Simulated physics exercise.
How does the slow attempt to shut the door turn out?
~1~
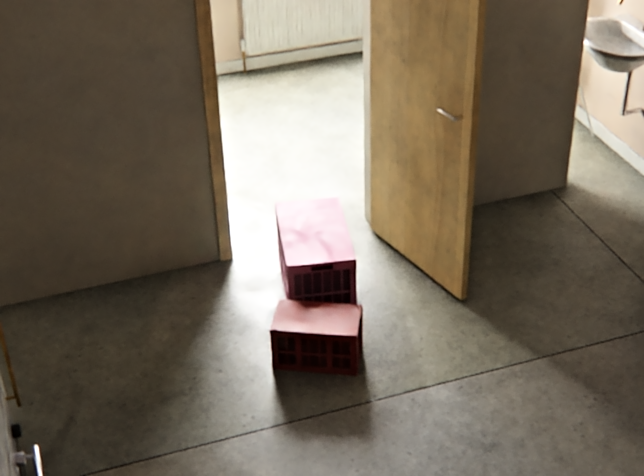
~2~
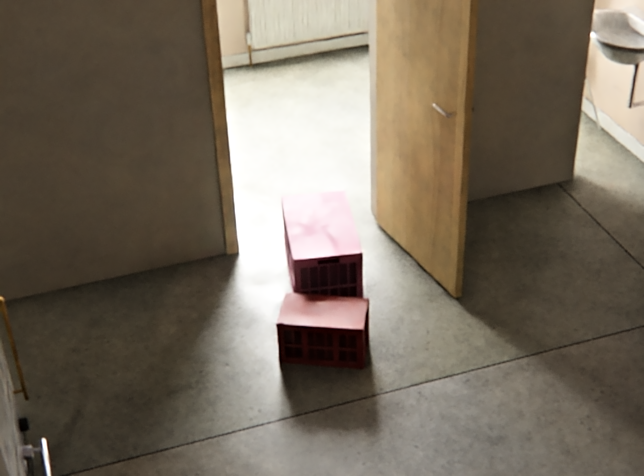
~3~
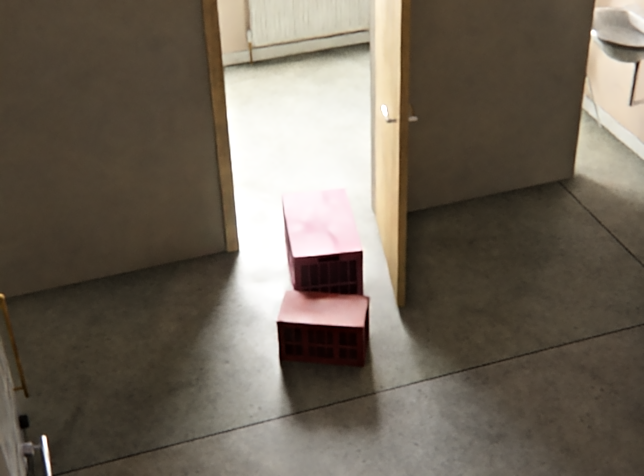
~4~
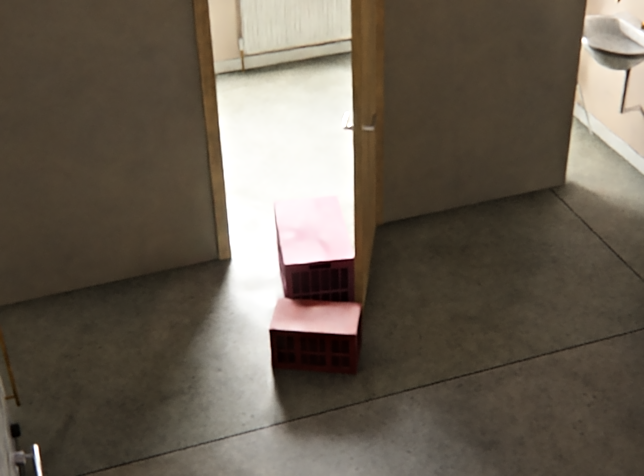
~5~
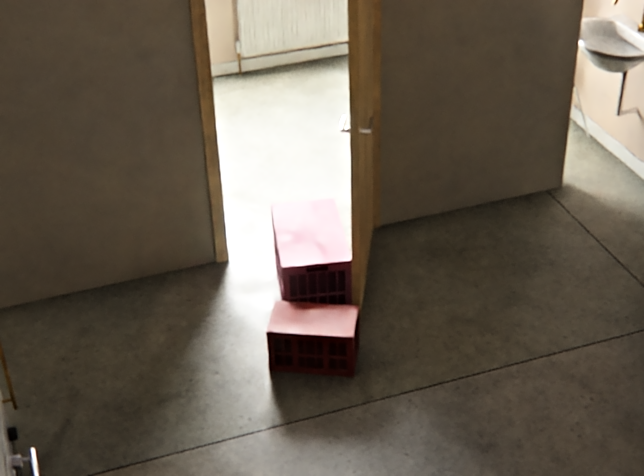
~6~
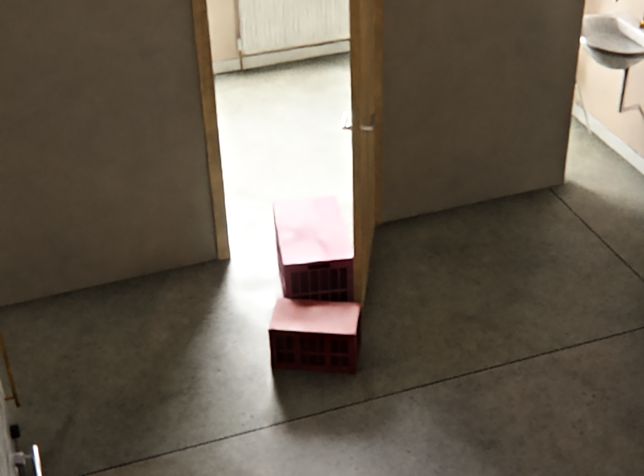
The door does not shut. It stops short beside the pink chest and stays well open, with both boxes still in their places.
